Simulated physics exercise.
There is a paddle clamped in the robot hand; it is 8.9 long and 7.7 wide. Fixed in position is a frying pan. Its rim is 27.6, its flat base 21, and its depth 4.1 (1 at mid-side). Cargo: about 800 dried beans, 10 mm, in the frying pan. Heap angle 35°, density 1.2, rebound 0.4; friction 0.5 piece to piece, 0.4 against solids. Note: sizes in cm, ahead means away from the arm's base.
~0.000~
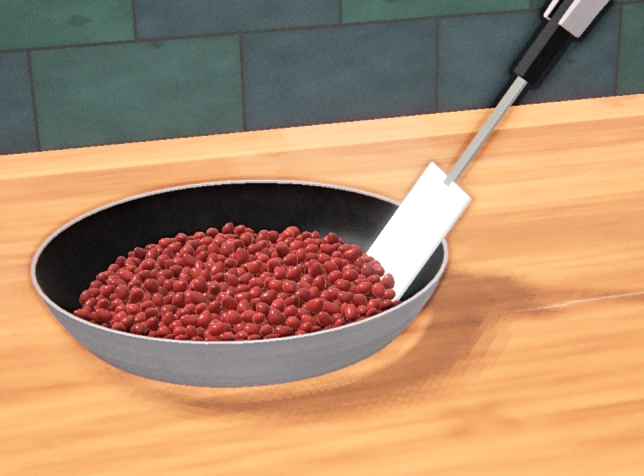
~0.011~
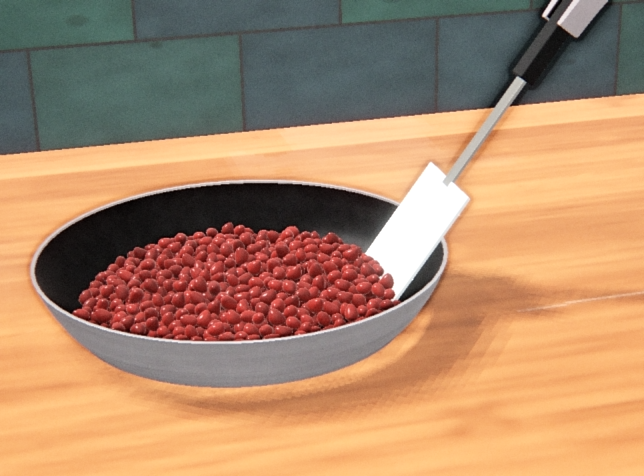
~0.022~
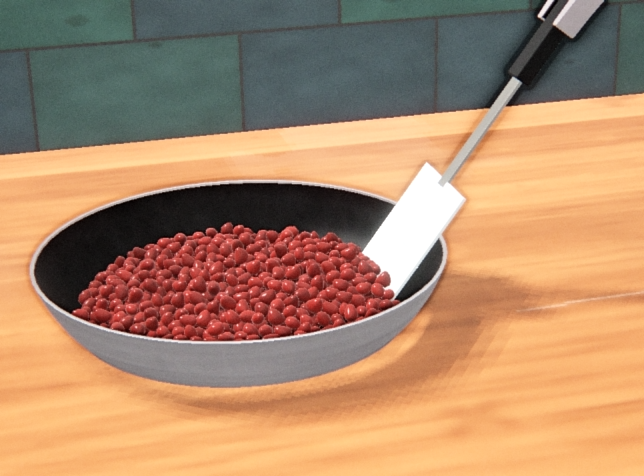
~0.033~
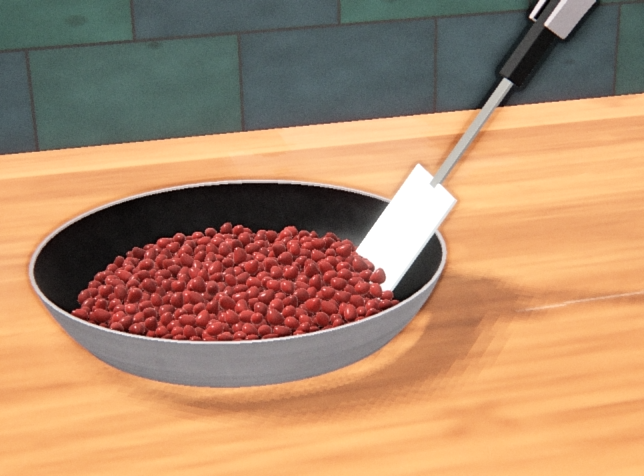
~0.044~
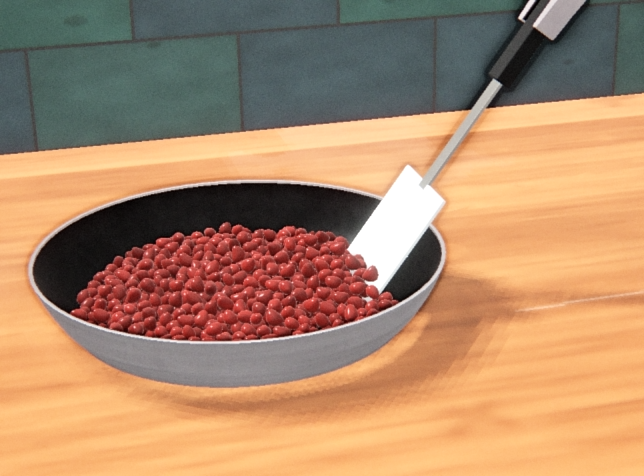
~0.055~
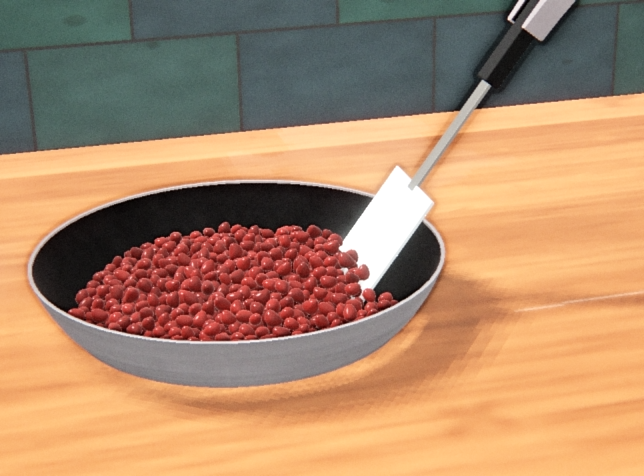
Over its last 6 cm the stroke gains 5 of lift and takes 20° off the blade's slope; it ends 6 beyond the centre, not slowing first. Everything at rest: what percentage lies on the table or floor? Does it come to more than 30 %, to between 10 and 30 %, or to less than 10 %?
It comes to less than 10 %.
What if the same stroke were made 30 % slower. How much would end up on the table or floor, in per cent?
0 %.
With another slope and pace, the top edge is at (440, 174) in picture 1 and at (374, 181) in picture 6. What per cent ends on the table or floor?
It works out to about 15 %, more or less.
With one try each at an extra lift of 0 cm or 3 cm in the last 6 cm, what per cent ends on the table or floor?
It works out to some 0 per cent for the first setting and some 0 per cent for the second.
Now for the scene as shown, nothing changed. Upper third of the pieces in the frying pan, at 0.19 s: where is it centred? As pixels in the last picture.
It is centred at roughly (180, 277).
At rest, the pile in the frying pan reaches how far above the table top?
5.0 cm.
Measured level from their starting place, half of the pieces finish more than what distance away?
About 3 cm.
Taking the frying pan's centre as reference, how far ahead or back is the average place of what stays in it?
The balance point is about 4.0 cm ahead.
After 0.12 s, sloping 53°, highest piece 5 above the table; 804 in the frying pan.
After 0.19 s, sloping 46°, highest piece 5 above the table; 804 in the frying pan.
After 0.43 s, sloping 33°, highest piece 5 above the table; 782 in the frying pan, 19 on the table or floor, 3 on the blade or in flight.
After 1.48 s, sloping 33°, highest piece 5 above the table; 782 in the frying pan, 22 on the table or floor.
At rest, 782 in the frying pan, 22 on the table or floor. That is 3 % on the table or floor.
